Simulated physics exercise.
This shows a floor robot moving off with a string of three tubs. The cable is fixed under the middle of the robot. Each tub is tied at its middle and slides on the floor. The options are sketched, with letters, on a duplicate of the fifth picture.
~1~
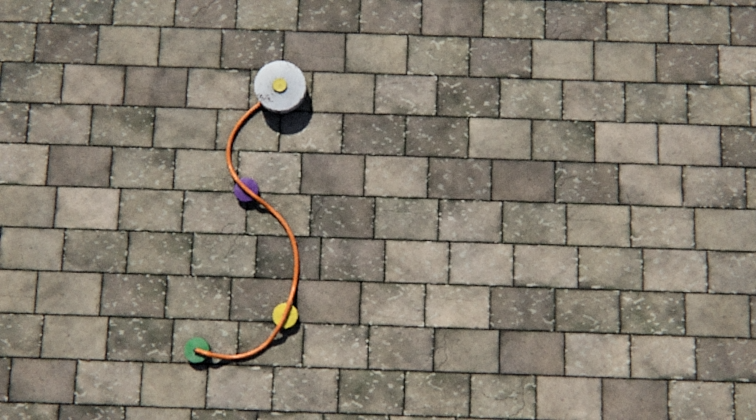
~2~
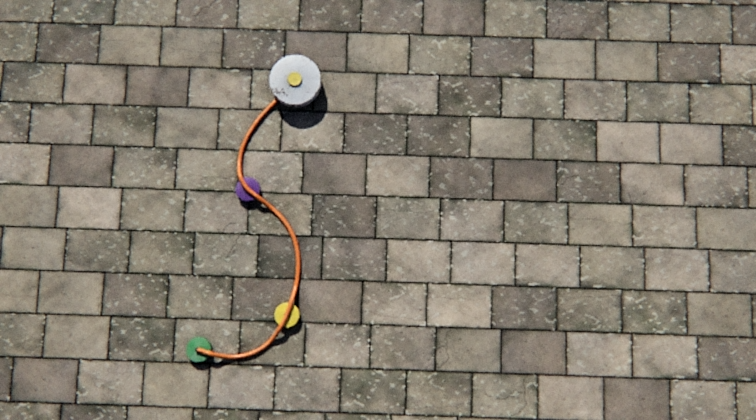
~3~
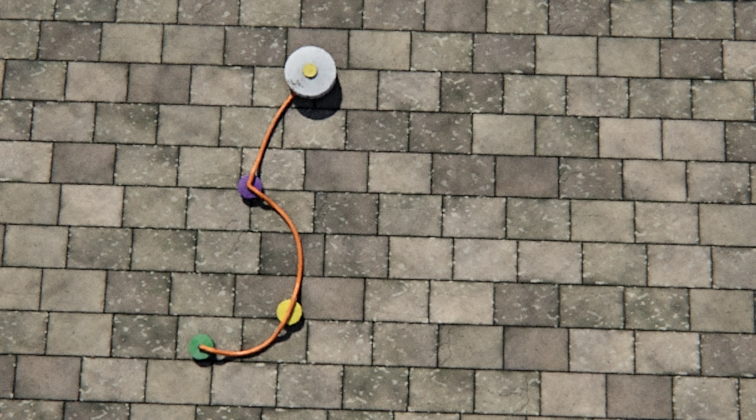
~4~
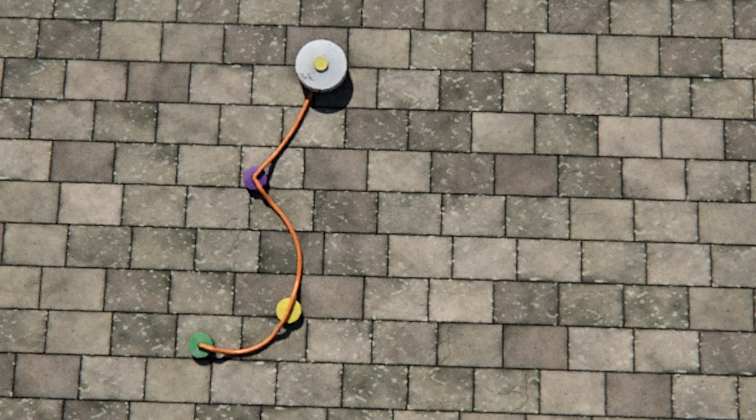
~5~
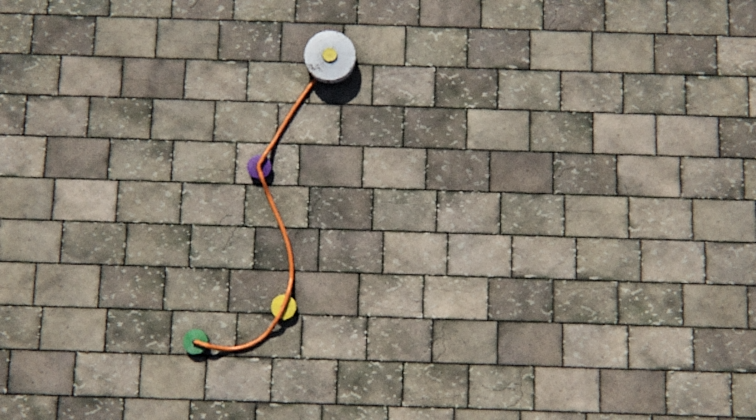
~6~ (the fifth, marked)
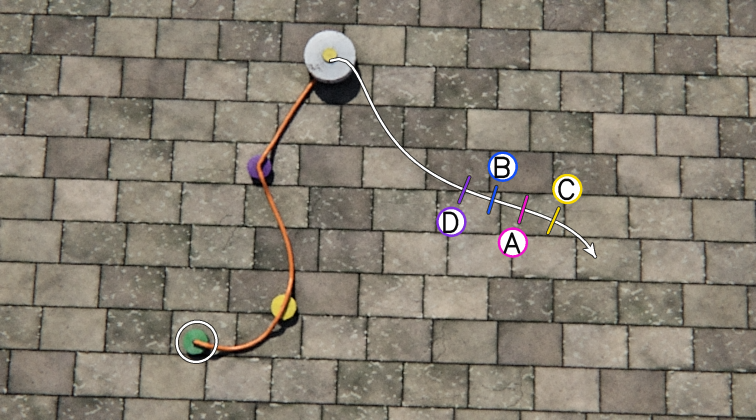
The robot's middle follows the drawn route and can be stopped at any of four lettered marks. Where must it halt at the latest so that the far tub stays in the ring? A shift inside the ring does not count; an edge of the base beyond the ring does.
The farthest safe stop is C.
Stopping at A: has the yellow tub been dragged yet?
By then, no.
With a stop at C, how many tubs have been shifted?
Two.
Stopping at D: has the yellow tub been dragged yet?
By then, no.
On the marked copy, A at (523, 209); B at (492, 200); C at (553, 221); D at (464, 190); the ring at (197, 342); the route from (331, 61) via (445, 181) to (595, 257).
Taking C. A third of the way, robot (388, 130); green tub (196, 342); yellow tub (284, 307); purple tub (267, 162).
Two thirds of the way, robot (471, 191); green tub (196, 342); yellow tub (284, 307); purple tub (339, 178).
When it is over, robot (555, 220); green tub (196, 342); yellow tub (292, 301); purple tub (422, 230); the ringed tub at the far end is still in its ring.
As for the rest, A is safe but short; B is safe but short; D is safe but short.
